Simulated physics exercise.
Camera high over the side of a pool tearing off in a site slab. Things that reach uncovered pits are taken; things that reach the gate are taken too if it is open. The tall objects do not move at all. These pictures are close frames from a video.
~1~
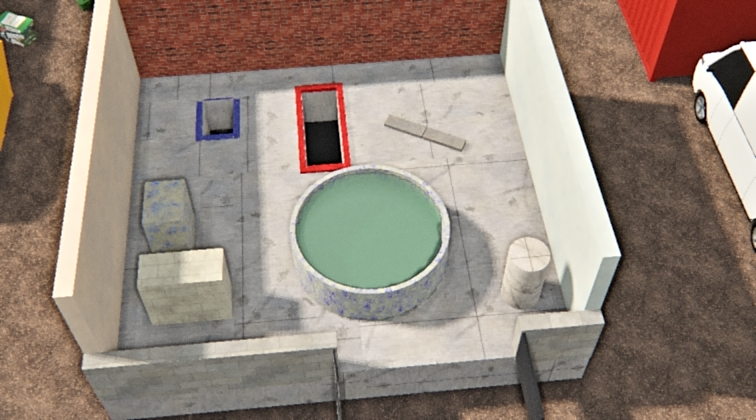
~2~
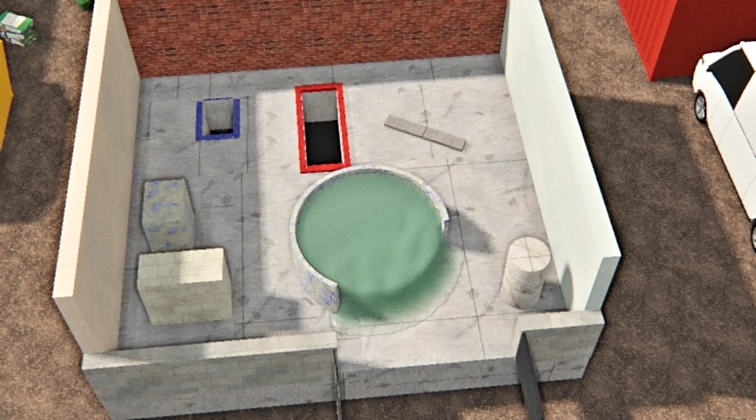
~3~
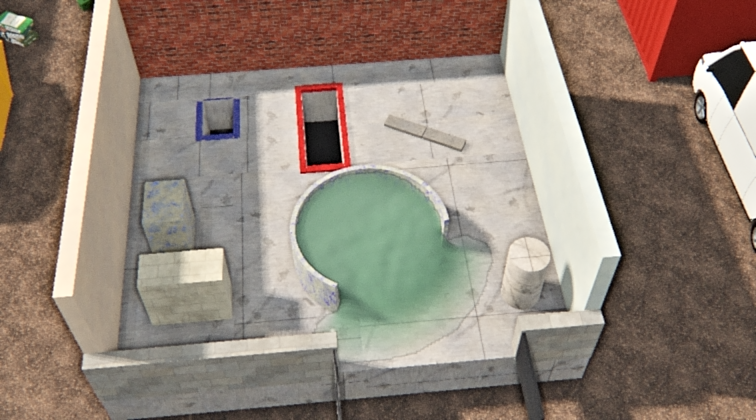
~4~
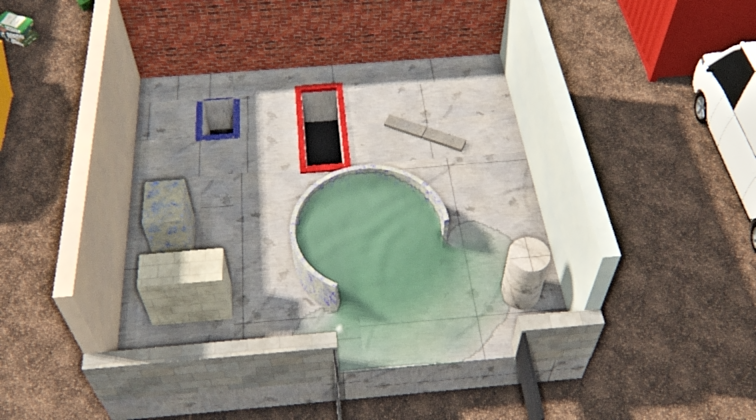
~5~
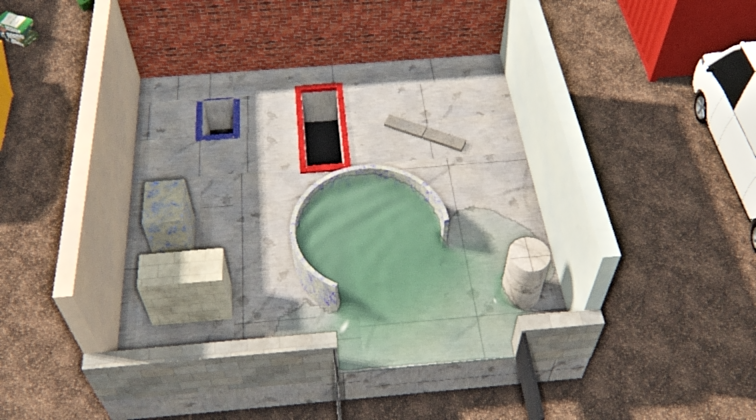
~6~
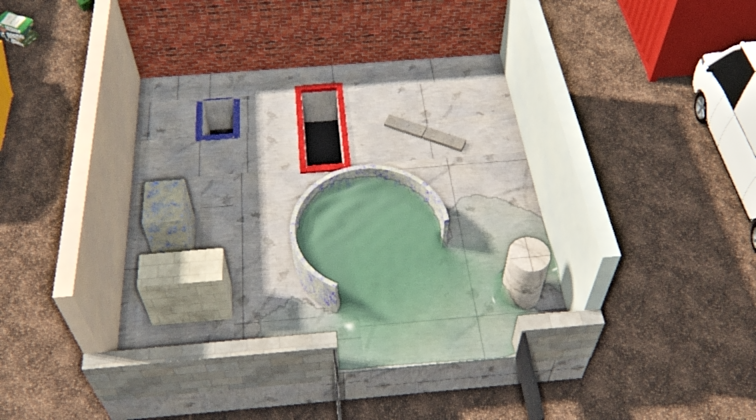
Green water sits still in a round pool on a walled concrete slab, until the pool's near right side opens and the water pours out. It spreads toward the low front wall and rightward around the short pale cylinder, while the blocks and the plank stay put.
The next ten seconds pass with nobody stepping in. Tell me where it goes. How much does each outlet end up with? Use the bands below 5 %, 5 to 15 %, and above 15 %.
Once it settles, the gate ends up with above 15 %, the blue pit ends up with below 5 %, the red pit ends up with below 5 %.
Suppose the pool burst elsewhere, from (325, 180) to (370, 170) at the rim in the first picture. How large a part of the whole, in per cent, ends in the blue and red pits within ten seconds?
The blue pit gets 12 per cent and the red pit 35 per cent.
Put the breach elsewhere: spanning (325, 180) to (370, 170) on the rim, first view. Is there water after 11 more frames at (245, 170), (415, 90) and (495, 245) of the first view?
Soaked, then soaked, then unsoaked.
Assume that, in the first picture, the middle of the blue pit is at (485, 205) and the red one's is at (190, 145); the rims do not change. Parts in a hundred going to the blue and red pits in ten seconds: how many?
The blue pit ends up with 8 per cent, the red pit with 0 per cent.
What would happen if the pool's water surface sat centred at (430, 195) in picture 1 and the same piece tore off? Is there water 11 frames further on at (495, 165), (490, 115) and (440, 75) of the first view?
Checking the three spots, I get swamped, swamped, high and dry.
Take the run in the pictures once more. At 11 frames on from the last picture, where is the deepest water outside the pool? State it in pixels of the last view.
I'd point to about (566, 337).
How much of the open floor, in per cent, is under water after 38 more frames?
Close to 50 percent, by my reckoning.
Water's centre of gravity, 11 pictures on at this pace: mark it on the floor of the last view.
Near (413, 273).
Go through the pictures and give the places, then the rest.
The first picture shows the pool at (370, 229) is whole and still.
In the second picture, water pours out at (414, 296) and has run to (457, 249).
In the third picture, the front is at (484, 250), out from the gap at (414, 298).
In the fourth picture, the front is at (504, 242), out from the gap at (414, 299).
In the fifth picture, the front is at a hidden place, out from the gap at (414, 299).
In the sixth picture, water pours out at (414, 300) and has run to a hidden place.
A moment on, water covers 20 % of the floor; the gate 22 %, the blue pit 0 %, the red pit 0 %.
Next, water covers 25 % of the floor; the gate 41 %, the blue pit 0 %, the red pit 0 %.
Then, water covers 35 % of the floor; the gate 56 %, the blue pit 0 %, the red pit 0 %.
Later, water covers 50 % of the floor; the gate 69 %, the blue pit 0 %, the red pit 1 %.
In the end, water covers 55 % of the floor; the gate 75 %, the blue pit 0 %, the red pit 1 %.
